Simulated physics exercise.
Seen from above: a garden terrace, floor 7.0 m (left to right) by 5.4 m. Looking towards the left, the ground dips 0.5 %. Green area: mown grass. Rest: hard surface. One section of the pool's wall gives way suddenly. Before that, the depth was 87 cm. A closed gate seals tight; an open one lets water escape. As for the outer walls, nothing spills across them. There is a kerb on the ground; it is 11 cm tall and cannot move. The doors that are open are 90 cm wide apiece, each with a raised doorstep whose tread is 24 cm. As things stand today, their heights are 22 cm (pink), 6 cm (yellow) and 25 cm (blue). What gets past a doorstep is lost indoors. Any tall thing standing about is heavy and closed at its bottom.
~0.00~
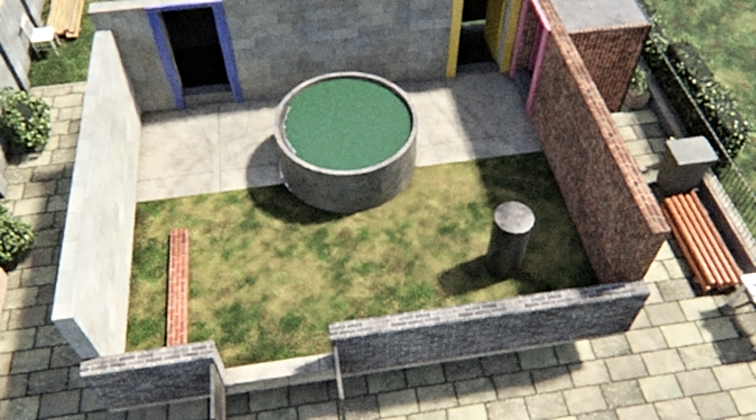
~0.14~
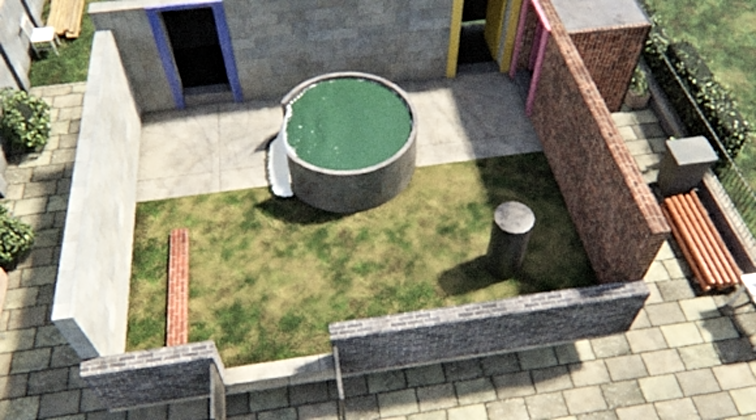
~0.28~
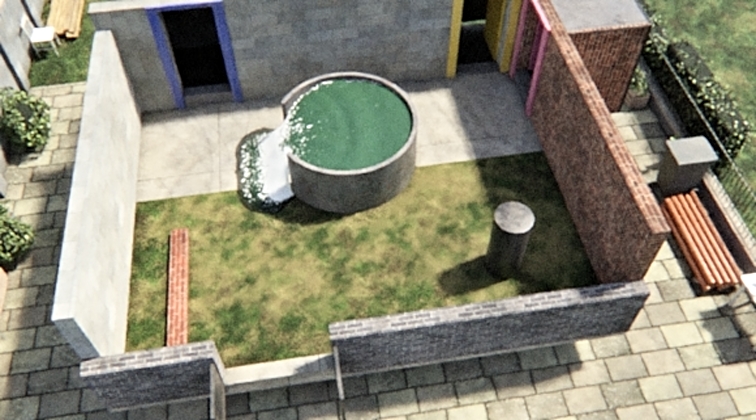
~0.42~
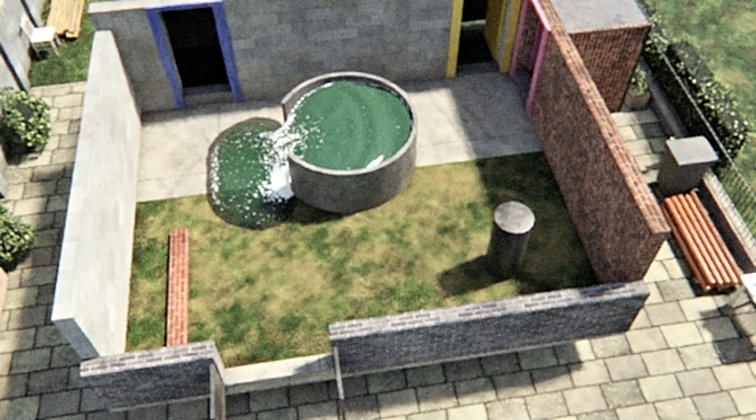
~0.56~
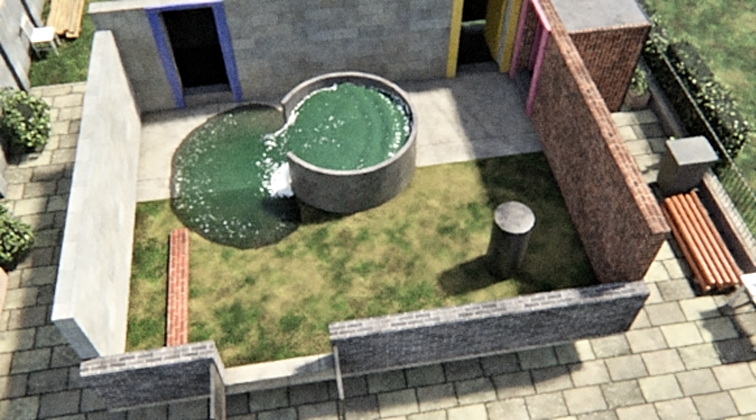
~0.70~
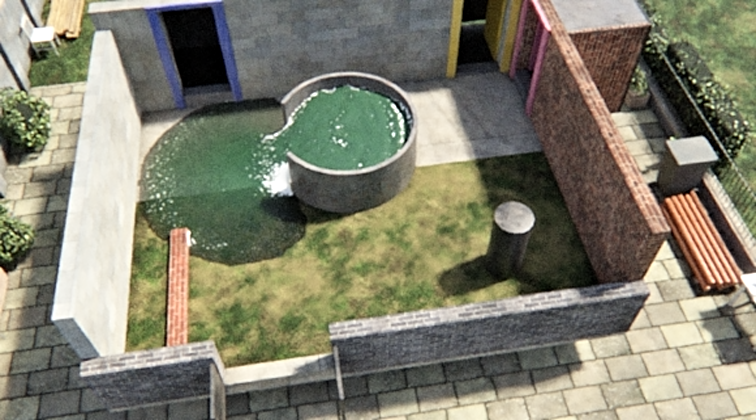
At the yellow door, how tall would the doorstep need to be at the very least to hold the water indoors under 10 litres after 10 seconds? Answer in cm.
The doorstep would need roughly 8 cm.
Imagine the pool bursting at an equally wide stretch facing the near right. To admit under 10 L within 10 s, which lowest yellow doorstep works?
Estimate: Near 18 cm.
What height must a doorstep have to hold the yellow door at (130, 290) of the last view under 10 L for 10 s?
Minimum: Close to 19 cm.
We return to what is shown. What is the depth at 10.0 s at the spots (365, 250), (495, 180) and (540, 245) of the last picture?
The three readings, in order, are 7, 7 and 7 cm.
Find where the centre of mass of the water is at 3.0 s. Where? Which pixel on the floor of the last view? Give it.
The balance point sits at roughly (248, 186).
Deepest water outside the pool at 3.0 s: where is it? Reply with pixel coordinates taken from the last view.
About (123, 383).
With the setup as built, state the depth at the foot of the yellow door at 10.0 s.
Some 8.0 centimetres.
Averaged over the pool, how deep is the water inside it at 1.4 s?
On average, around 53 cm.
After 1.4 s water covers 30 % of the floor, deepest (54 cm) near (142, 125); it has not reached the yellow door.
After 3.0 s water covers 40 % of the floor, deepest (36 cm) near (123, 383); it has not reached the yellow door.
After 10.0 s water covers 100 % of the floor, deepest (14 cm) near (123, 383); 8 cm at the yellow door, 22 litres in over its 6 cm doorstep.
At the yellow door as built, the water arrived by 4.3 s and peaked near 8 cm at 8.0 s.
Run again over the same 10 s with other heights there, 19 litres in over 6.5 cm, 3 litres over 10 cm. The limit of 10 litres is kept from about 8 cm up.
